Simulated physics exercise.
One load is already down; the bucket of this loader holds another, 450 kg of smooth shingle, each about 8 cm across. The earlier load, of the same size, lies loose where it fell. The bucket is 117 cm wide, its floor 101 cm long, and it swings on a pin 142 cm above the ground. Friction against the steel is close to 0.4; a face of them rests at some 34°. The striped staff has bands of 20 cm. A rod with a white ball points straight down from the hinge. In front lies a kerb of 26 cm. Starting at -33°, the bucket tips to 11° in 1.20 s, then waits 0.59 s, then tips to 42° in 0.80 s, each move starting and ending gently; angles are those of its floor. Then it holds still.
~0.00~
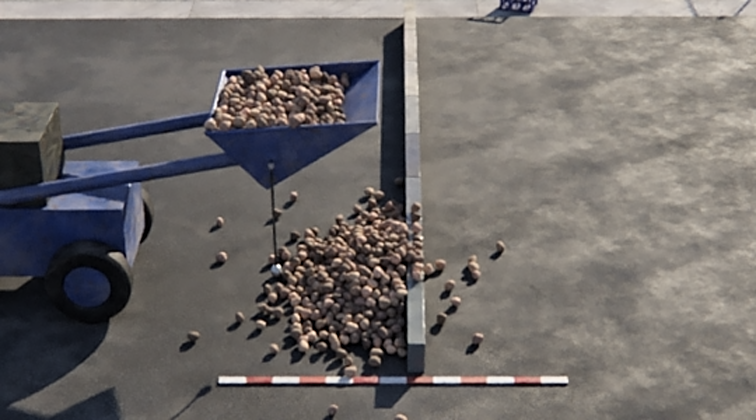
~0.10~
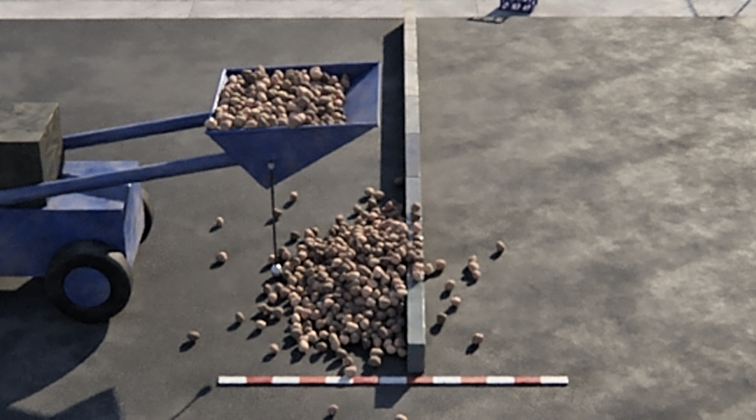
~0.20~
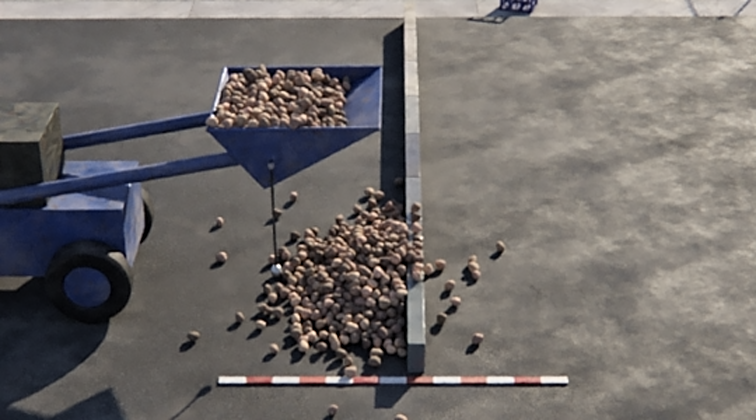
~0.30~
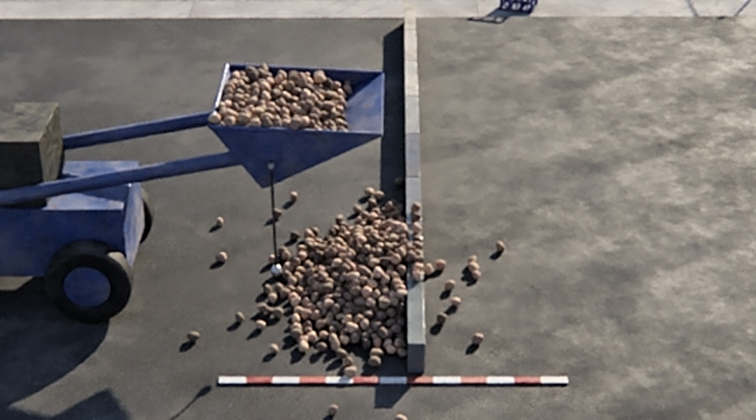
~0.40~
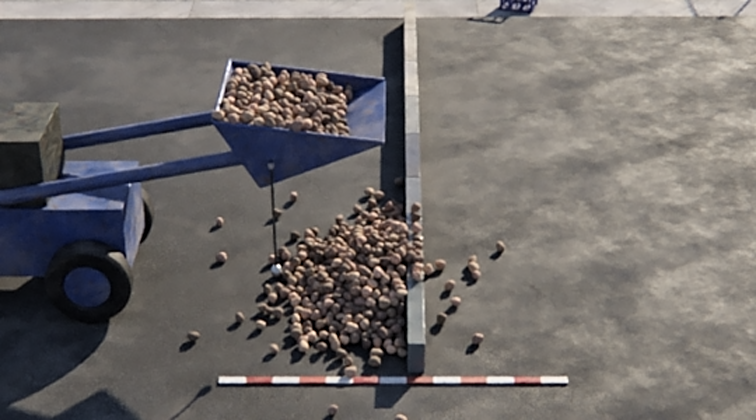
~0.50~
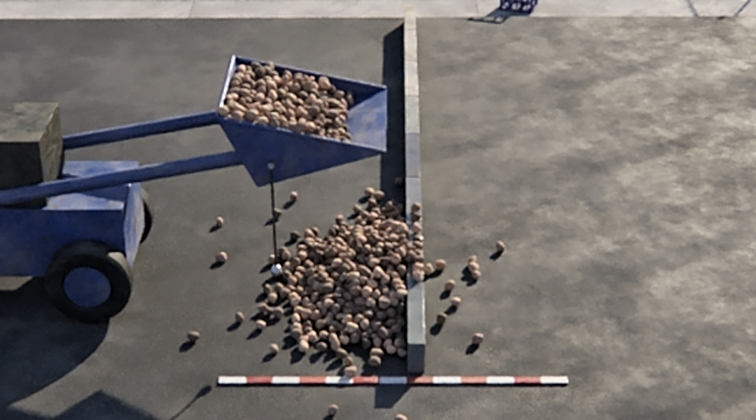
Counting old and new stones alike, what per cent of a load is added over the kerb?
About 43 per cent.
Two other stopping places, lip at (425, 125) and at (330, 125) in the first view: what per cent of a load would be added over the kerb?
About 95 and 5 per cent.
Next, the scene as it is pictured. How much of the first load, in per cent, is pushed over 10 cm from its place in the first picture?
Roughly 10 per cent of them.
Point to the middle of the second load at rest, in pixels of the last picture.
Around (402, 267).
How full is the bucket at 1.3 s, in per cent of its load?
It holds some 100 per cent.
After 0.9 s the floor is at 4°; in per cent of one load, 100 in the bucket, 98 on this side of the kerb, 2 over the kerb; the foremost stones are at (468, 279).
After 1.3 s the floor is at 11°; in per cent of one load, 99 in the bucket, 99 on this side of the kerb, 2 over the kerb; the foremost stones are at (468, 279).
After 3.0 s the floor is at 42°; in per cent of one load, 0 in the bucket, 164 on this side of the kerb, 37 over the kerb; the foremost stones are at (572, 300).
After 5.7 s the floor is at 42°; in per cent of one load, 0 in the bucket, 156 on this side of the kerb, 44 over the kerb; the foremost stones are at (585, 301). Net gain over the kerb, 43.
